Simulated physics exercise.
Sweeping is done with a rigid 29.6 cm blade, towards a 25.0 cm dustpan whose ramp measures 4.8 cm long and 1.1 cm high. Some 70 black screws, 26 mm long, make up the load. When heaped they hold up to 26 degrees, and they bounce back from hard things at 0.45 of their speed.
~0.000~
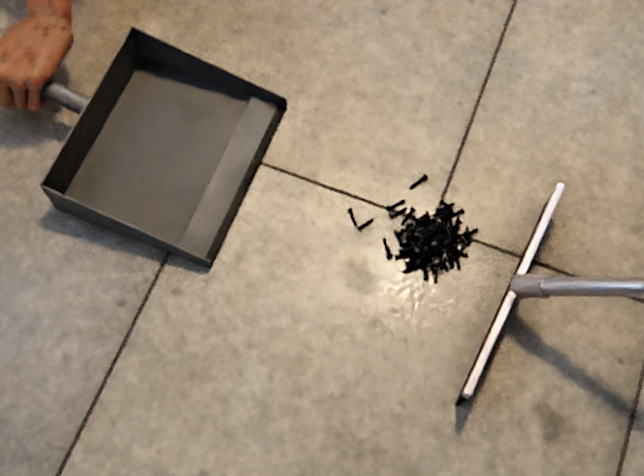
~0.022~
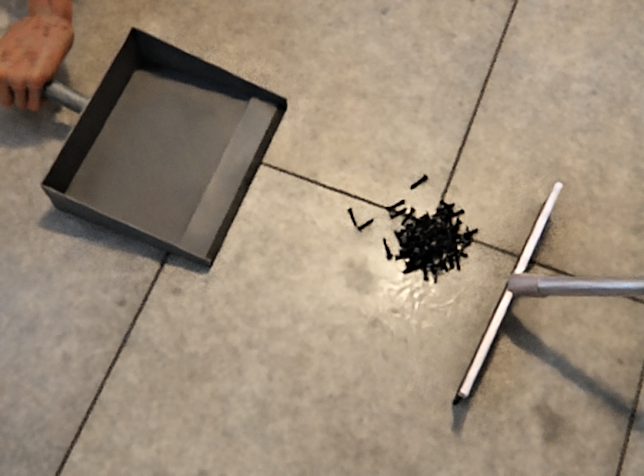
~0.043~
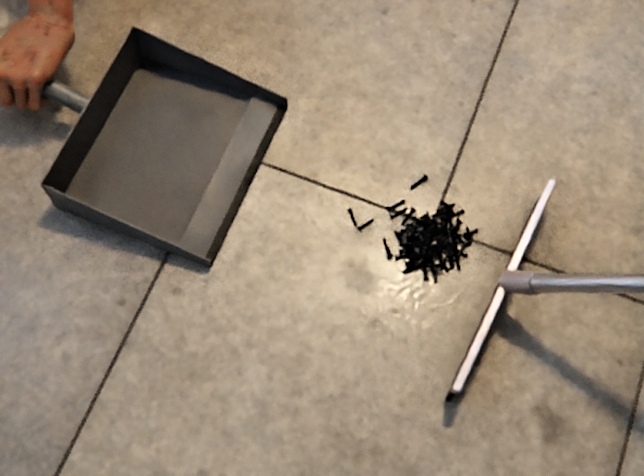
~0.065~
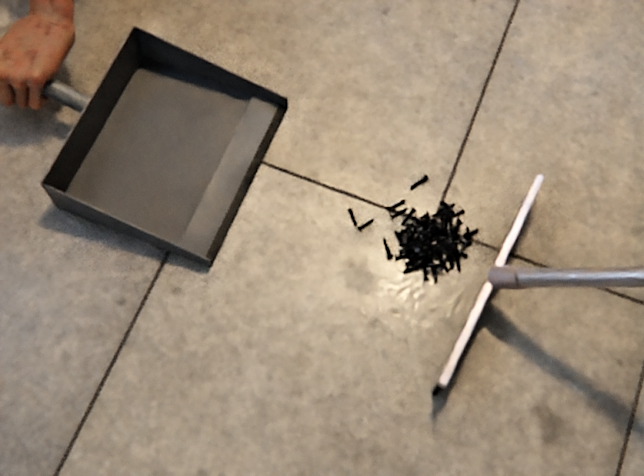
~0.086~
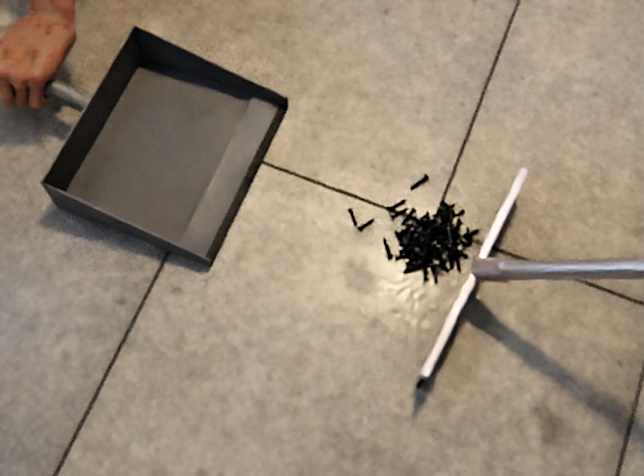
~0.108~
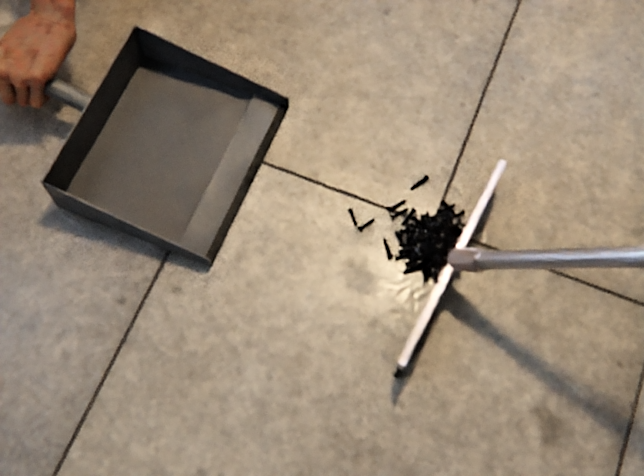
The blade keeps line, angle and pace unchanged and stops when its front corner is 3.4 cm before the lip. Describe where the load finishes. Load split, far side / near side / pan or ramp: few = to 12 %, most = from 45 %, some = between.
Split - far side: Few, near side: Few, pan: Most.
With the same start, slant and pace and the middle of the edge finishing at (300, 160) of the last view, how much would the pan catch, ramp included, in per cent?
Roughly 50 %.
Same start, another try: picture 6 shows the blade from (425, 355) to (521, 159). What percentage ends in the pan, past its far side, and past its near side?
Pan 30, far 30, near 0.
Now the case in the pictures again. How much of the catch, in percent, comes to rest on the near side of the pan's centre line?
Something like 30 per cent of the catch.
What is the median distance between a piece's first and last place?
Somewhere around 28 centimetres.
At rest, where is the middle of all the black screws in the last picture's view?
I'd put it at about (243, 141).
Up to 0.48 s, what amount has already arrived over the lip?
Over the lip by then: Approx. 60 %.
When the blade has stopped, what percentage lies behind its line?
Estimate: Around 0 %.
Then, at 0.21 s, middle of the blade 14 cm from the lip; 0 % over the lip, far side 0 %, near side 0 %.
After 0.27 s, middle of the blade 7 cm from the lip; 0 % over the lip, far side 5 %, near side 0 %.
After 0.48 s, middle of the blade 5 cm from the lip; 60 % over the lip, far side 10 %, near side 0 %.
By 1.5 s all is still; far side 10 %, near side 0 %, pan 55 %, in front of the lip or behind the blade 35 %.
